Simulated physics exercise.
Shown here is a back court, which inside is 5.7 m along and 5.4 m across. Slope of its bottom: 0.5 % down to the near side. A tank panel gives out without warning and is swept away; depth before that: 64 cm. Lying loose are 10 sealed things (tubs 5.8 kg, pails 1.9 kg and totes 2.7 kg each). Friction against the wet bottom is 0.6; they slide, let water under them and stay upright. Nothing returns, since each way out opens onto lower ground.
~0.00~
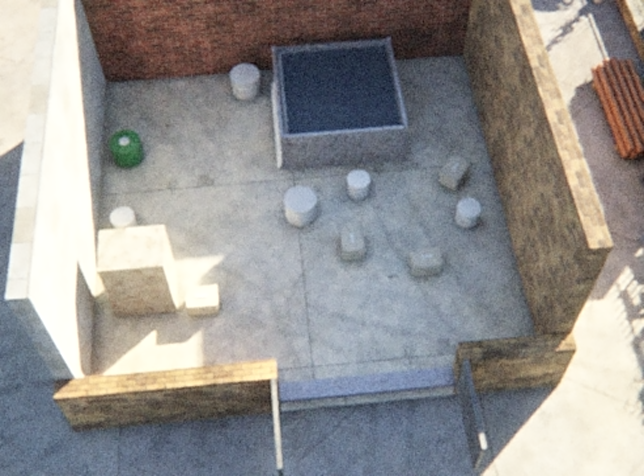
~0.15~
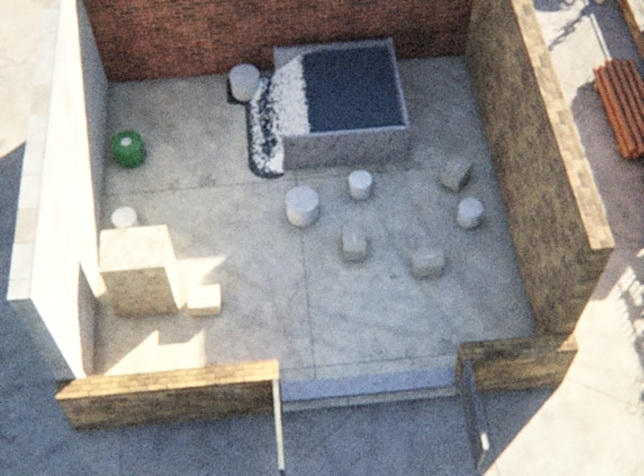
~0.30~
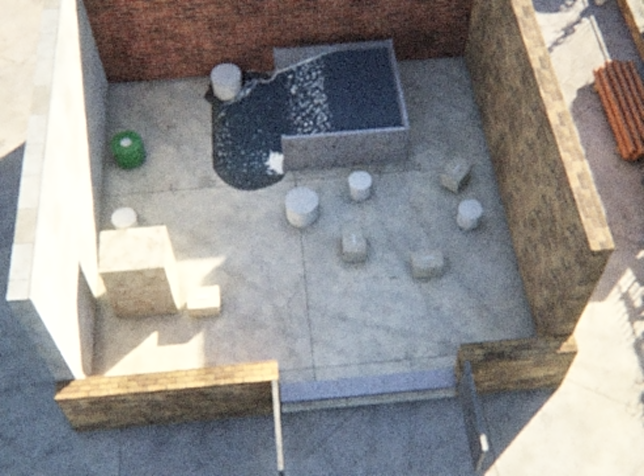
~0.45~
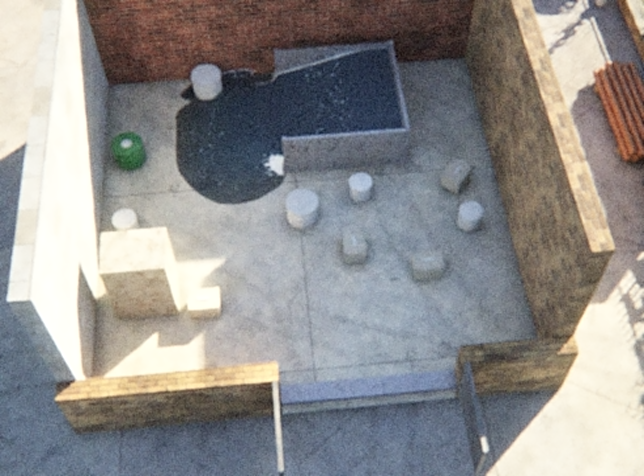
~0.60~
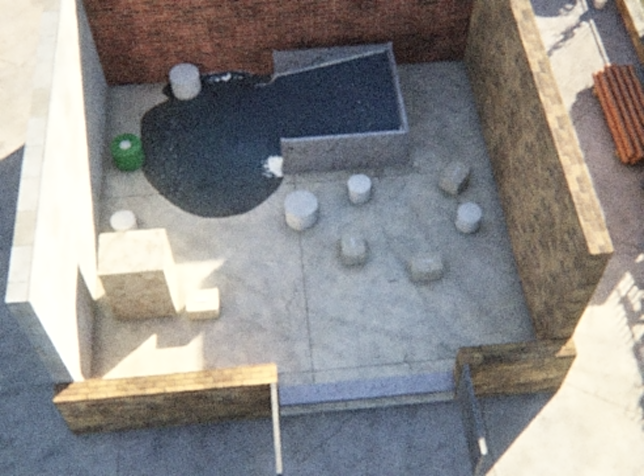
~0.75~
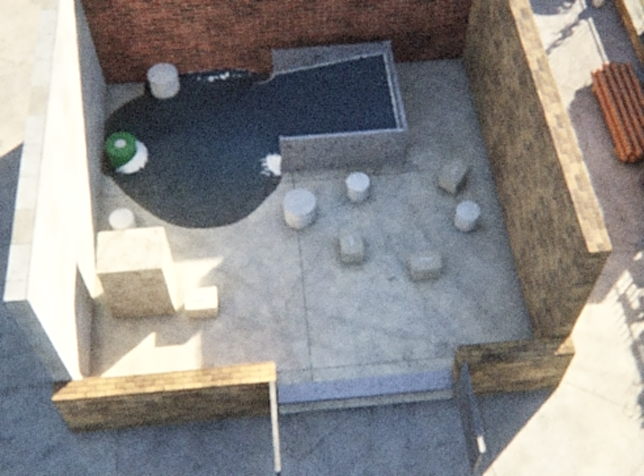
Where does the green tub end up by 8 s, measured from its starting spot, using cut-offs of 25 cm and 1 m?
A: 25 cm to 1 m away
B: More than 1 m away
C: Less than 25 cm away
B.
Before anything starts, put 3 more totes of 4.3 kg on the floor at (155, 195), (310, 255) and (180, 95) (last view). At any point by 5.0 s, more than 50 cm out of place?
In that order: More, more, past it.
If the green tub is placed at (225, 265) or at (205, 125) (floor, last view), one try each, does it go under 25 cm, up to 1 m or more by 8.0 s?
I'd say it lands far off on the first try and it lands far off on the second.
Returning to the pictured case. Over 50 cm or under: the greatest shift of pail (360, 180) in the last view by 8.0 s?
Verdict: Never crossed the line.
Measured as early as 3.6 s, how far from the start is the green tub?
Roughly 200 centimetres by that point.
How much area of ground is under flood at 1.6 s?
Wet area: Approx. 12.0 m2.
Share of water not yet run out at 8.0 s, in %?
Somewhere near 86 percent, give or take.
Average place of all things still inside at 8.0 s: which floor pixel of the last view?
The centre is close to (331, 233).
After 1.6 s the green tub is near (112, 158), 0.4 m from its start, afloat; 0 of 10 are out; 3 afloat.
After 3.6 s the green tub is near (176, 239), 2.0 m from its start, afloat; 0 of 10 are out; 3 afloat.
After 5.6 s the green tub has gone out; 1 of 10 are out; 5 afloat.
After 8.0 s the green tub has gone out; 1 of 10 are out; 7 afloat.
